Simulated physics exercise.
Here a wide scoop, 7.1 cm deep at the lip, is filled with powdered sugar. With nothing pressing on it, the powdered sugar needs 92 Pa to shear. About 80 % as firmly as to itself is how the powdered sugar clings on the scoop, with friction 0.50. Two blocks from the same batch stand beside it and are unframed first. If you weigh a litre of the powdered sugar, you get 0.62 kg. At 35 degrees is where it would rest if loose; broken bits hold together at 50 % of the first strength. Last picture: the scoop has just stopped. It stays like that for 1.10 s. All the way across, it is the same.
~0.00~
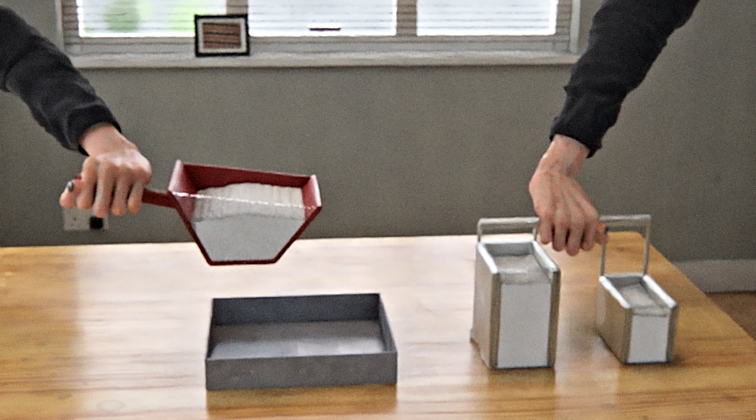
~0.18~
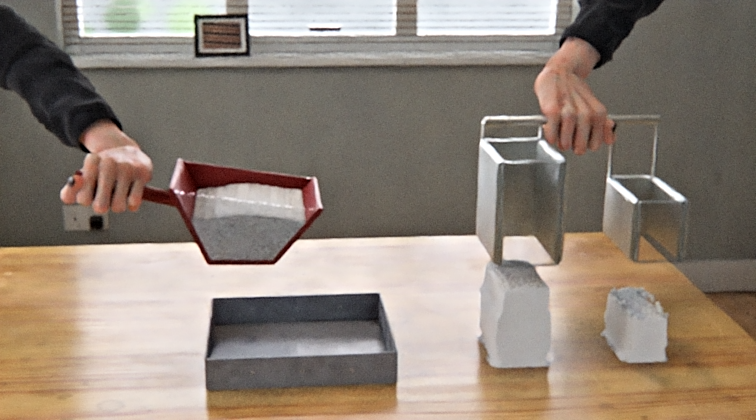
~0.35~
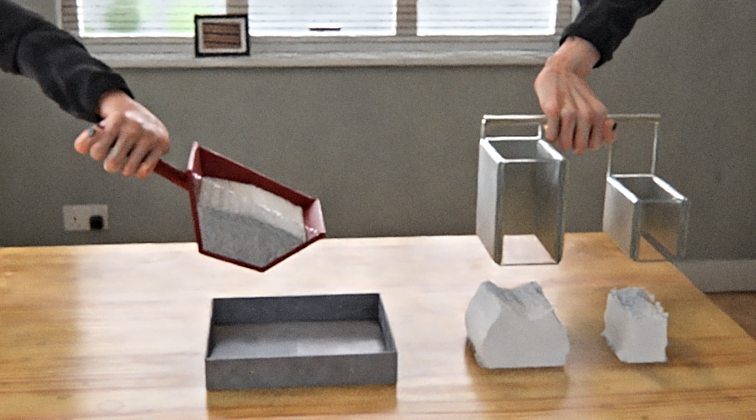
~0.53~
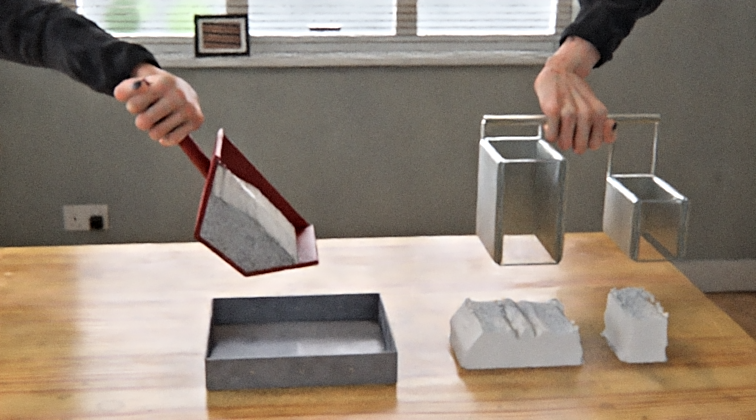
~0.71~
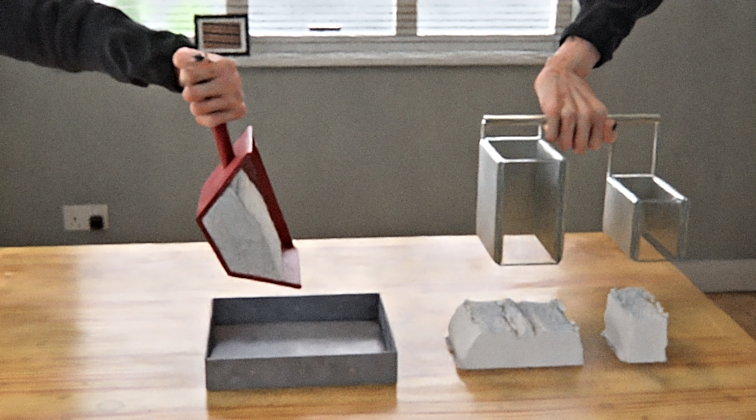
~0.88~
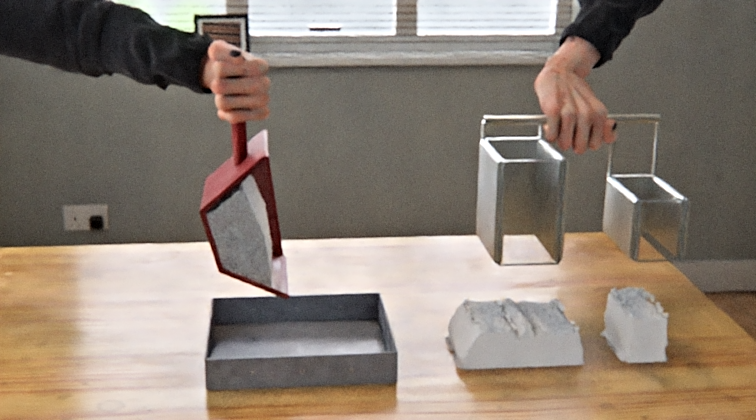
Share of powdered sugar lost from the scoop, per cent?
53 %.
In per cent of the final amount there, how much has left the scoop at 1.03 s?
0 %.
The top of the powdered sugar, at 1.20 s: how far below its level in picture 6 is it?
Some 5.0 cm.
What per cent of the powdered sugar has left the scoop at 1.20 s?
About 3 percent.
After 1.03 s, the scoop is at 75 degrees and 0 % has left it.
After 1.20 s, the scoop is at 75 degrees and 3 % has left it.
After 1.37 s, the scoop is at 75 degrees and 48 % has left it.
After 1.54 s, the scoop is at 75 degrees and 53 % has left it.
After 1.76 s, the scoop is at 75 degrees and 53 % has left it.
